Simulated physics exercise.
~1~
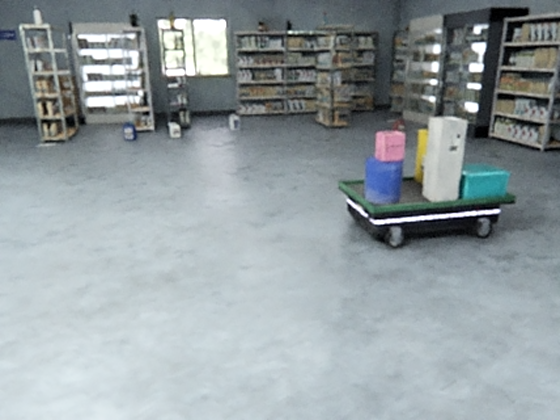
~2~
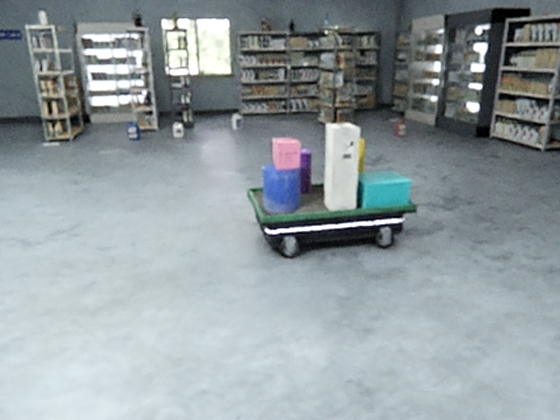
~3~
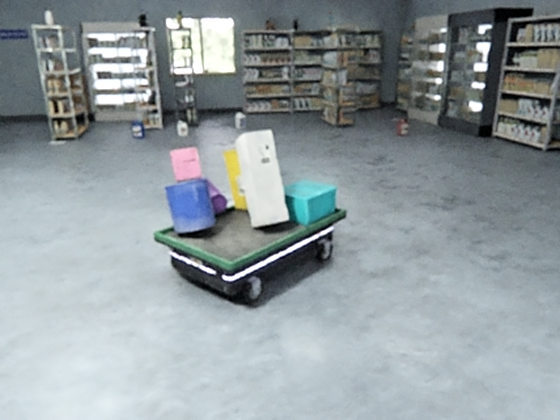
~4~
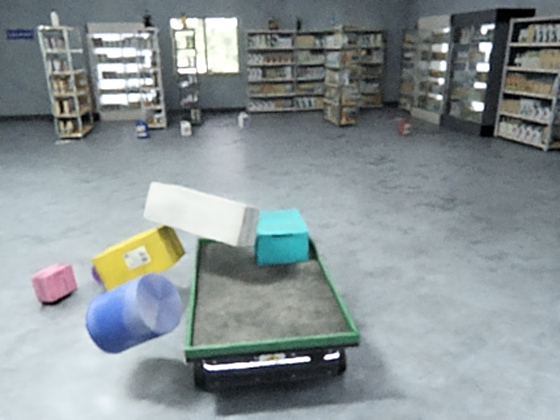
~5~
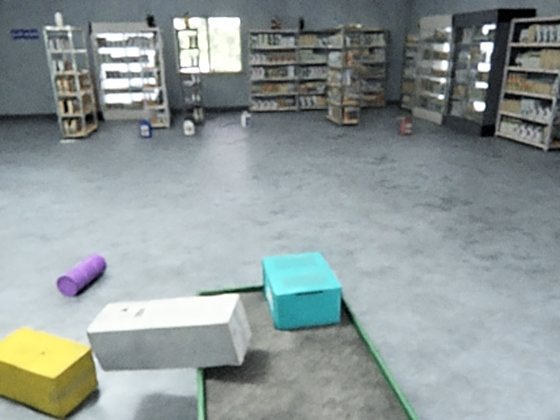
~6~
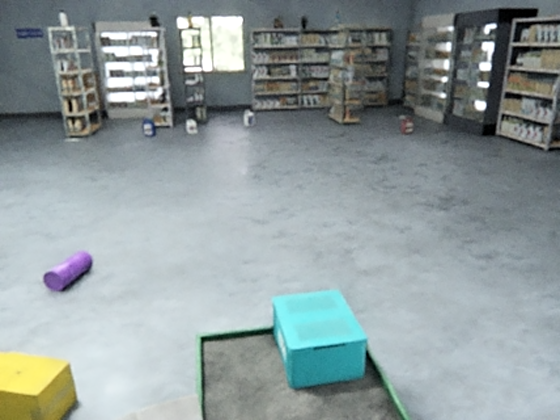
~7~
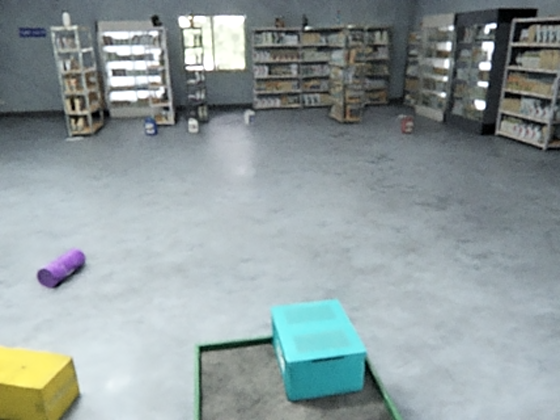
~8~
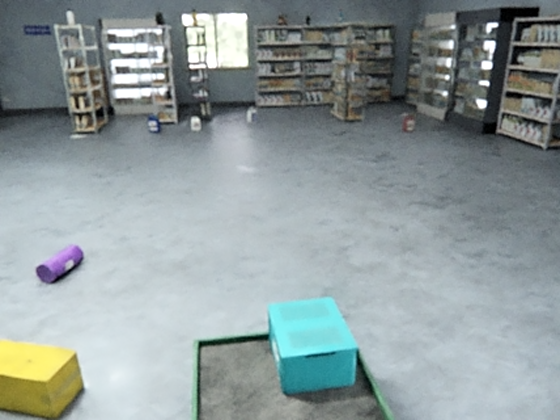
The footage shows a flat green-edged cart carrying colourful containers across a grey floor, moving left and then turning toward the viewer as the pink, purple, white, yellow and blue items topple off, before it stops with only the turquoise tote still aboard.
